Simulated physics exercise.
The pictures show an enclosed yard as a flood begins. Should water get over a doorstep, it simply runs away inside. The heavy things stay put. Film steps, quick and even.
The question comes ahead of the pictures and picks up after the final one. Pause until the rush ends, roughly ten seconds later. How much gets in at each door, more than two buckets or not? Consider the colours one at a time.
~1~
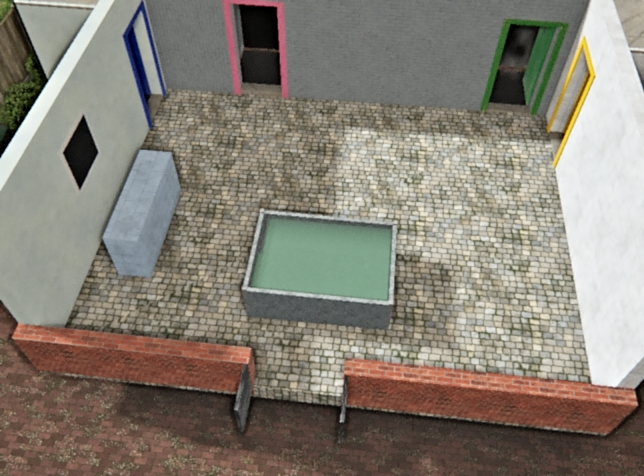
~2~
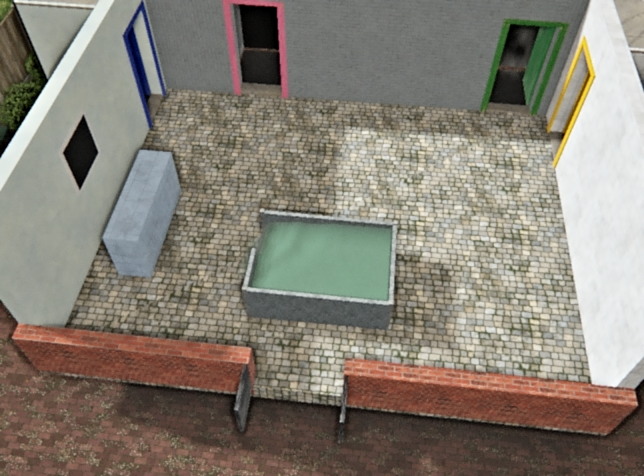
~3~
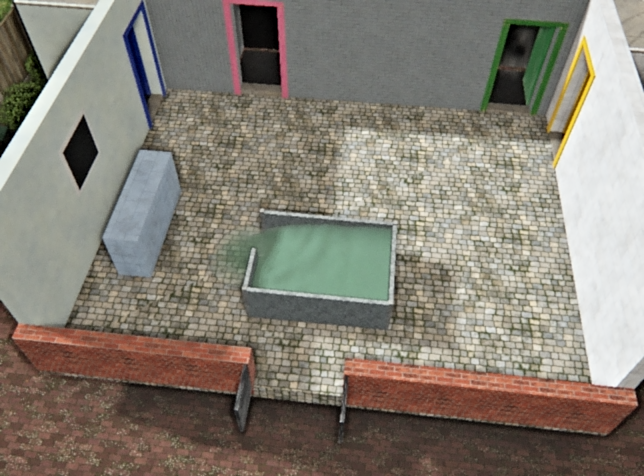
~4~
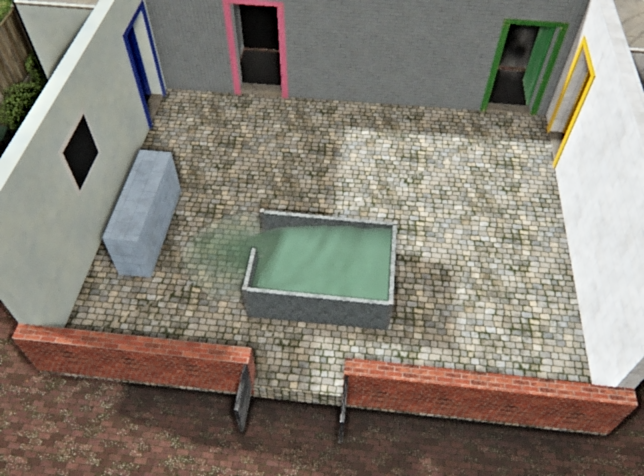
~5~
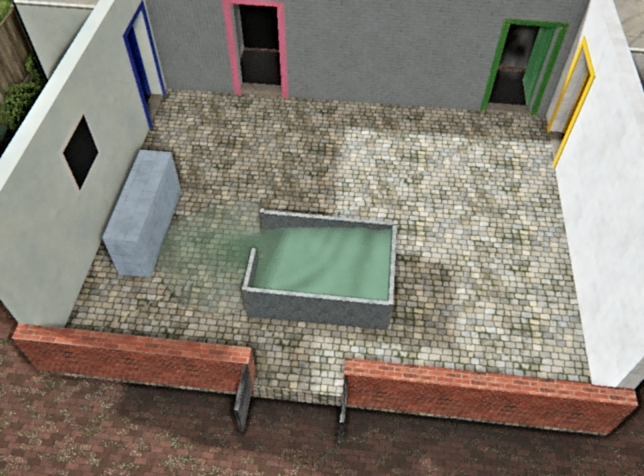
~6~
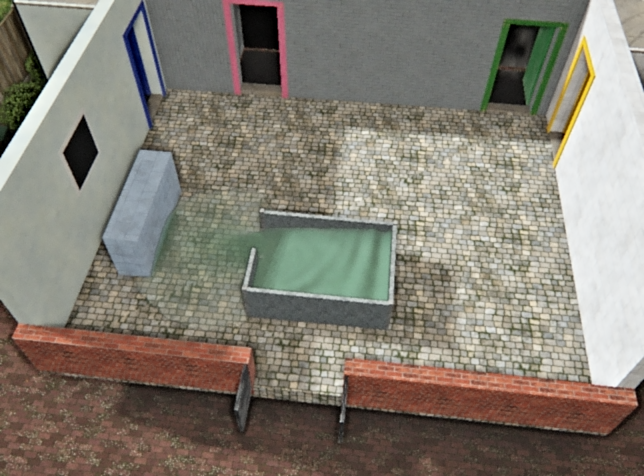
Result: The yellow door does not exceed two buckets; the green door does not exceed two buckets; the blue door exceeds two buckets; the pink door does not exceed two buckets.
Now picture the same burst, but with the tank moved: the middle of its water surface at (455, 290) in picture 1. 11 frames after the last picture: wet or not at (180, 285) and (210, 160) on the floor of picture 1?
One after the other: Reached, reached.
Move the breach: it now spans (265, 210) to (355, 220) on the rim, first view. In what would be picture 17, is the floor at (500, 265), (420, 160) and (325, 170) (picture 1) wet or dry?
Taken in turn they're unwetted, swamped and swamped.
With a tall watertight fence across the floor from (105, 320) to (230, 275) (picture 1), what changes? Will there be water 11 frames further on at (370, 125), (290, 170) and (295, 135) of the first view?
Taking the points in turn, they are high and dry, high and dry and high and dry.
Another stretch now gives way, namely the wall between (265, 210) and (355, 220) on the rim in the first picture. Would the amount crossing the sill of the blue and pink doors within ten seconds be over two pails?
In that case the blue door overshoots, while the pink door overshoots.
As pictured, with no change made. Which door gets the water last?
I'd go with the yellow-painted one.
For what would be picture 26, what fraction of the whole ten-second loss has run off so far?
My figure: 10 percent.
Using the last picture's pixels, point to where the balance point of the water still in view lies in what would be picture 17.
Estimate: (256, 259).
A moment on, water covers 15 % of the floor; the yellow door not reached, the green door not reached, the blue door not reached, the pink door not reached.
Next, water covers 25 % of the floor; the yellow door not reached, the green door not reached, the blue door wet at the sill, nothing in, the pink door not reached.
Then, water covers 35 % of the floor; the yellow door not reached, the green door not reached, the blue door under two buckets in, the pink door under two buckets in.
Later, water covers 50 % of the floor; the yellow door not reached, the green door not reached, the blue door over two buckets in, the pink door under two buckets in.
In the end, water covers 85 % of the floor; the yellow door wet at the sill, nothing in, the green door wet at the sill, nothing in, the blue door far over two buckets in, the pink door under two buckets in.
